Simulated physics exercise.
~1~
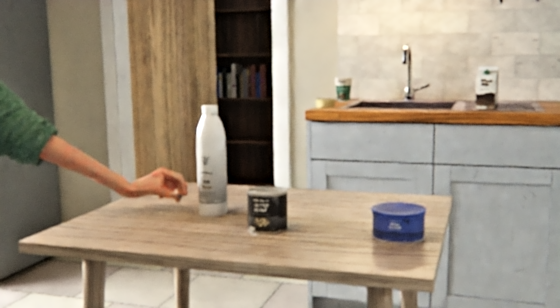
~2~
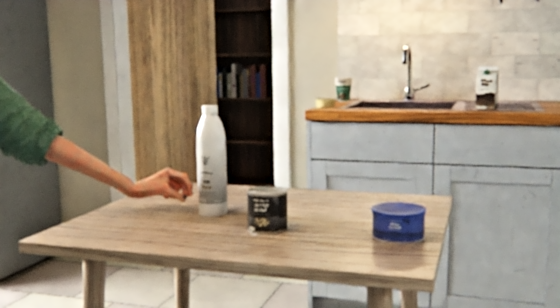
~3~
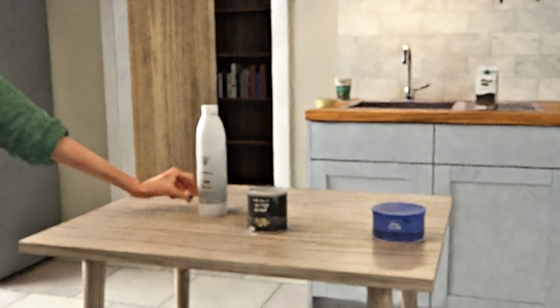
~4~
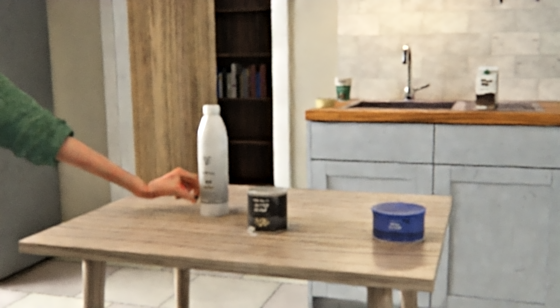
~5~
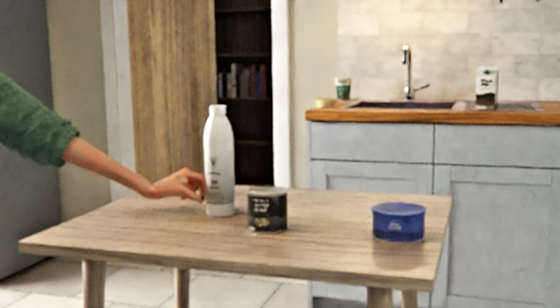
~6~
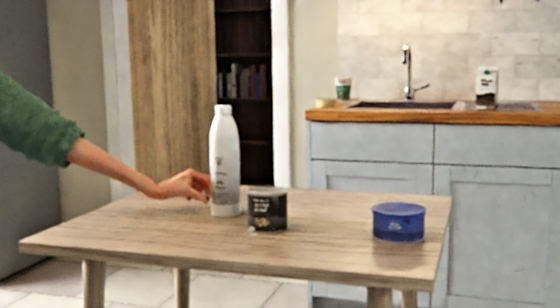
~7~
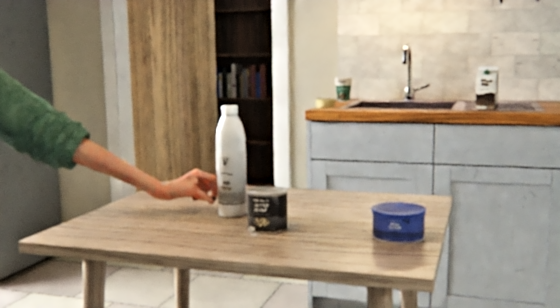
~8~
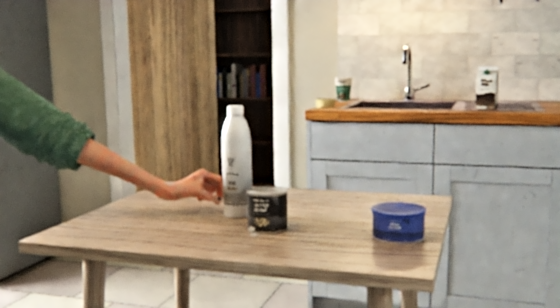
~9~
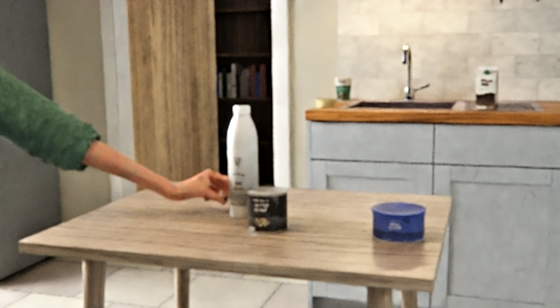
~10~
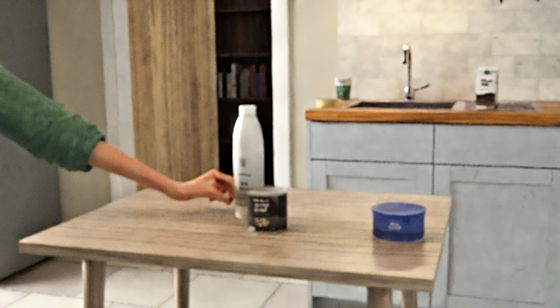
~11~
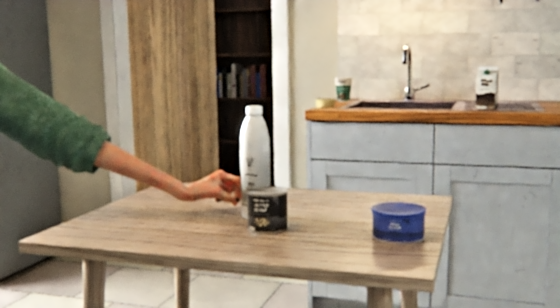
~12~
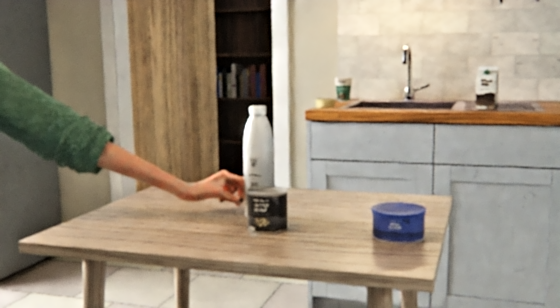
A hand slowly pushes a white bottle right until it stands behind a black tin.
